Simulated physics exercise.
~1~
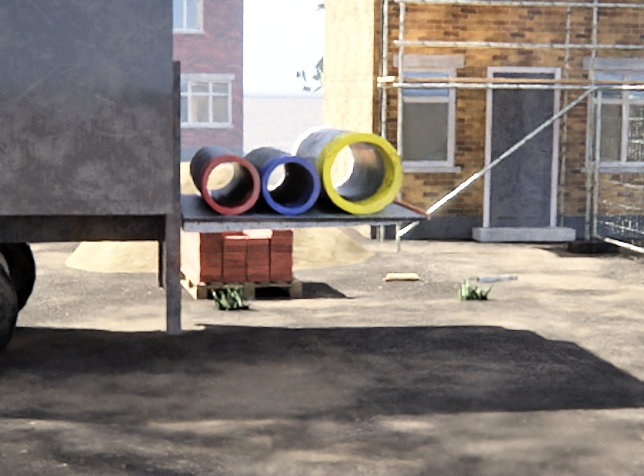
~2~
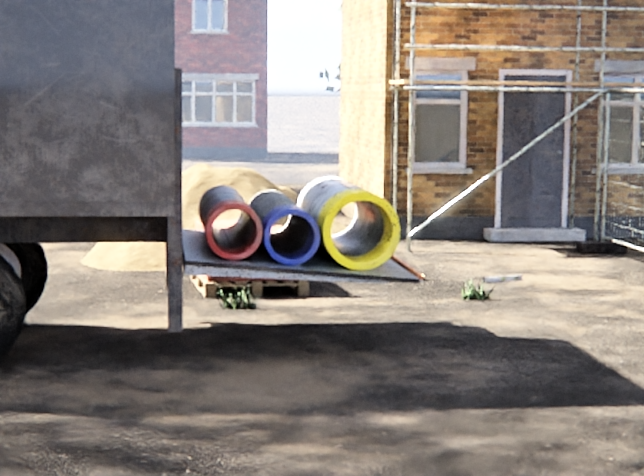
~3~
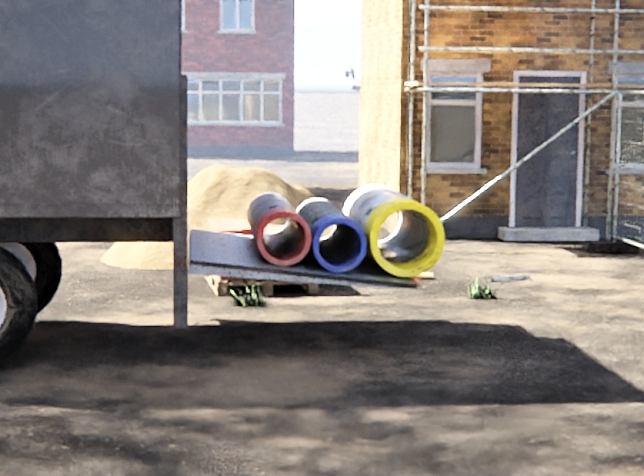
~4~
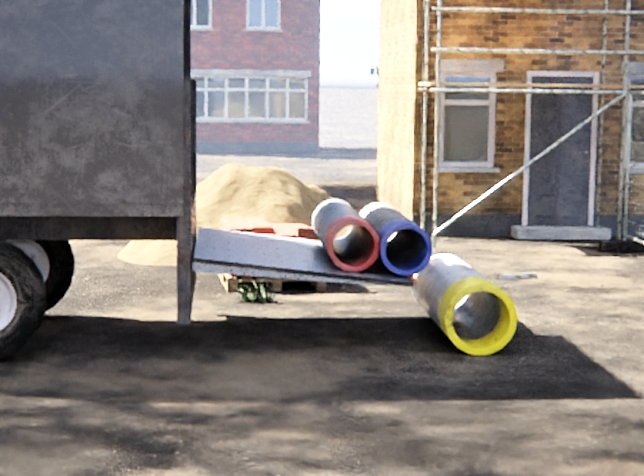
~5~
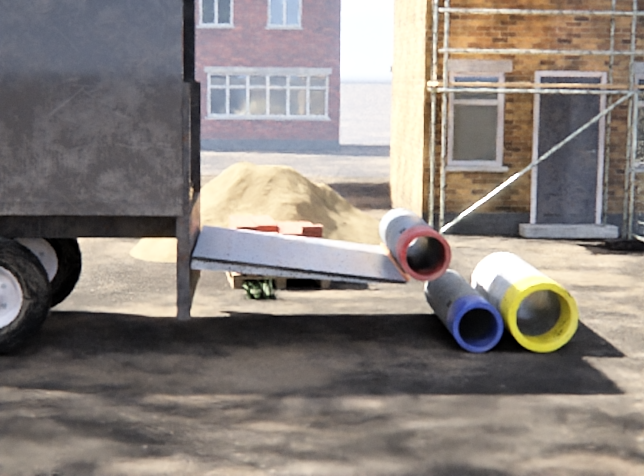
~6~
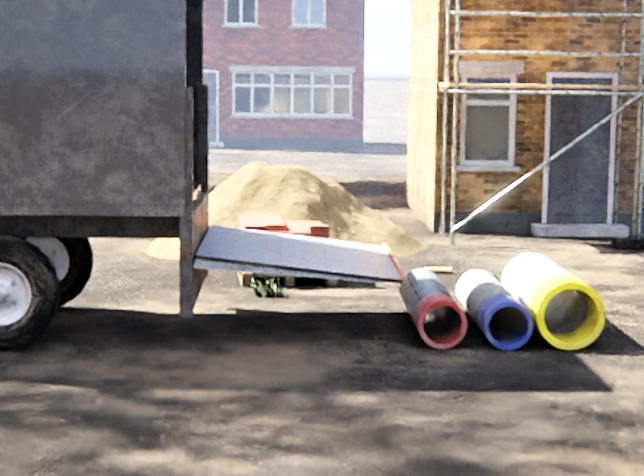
Three hollow pipes on a truck's tail-lift sank a little with the platform, then rolled right as it tipped outwards, the yellow-rimmed one dropping off first, then the blue, then the red, until all three lay side by side on the ground.
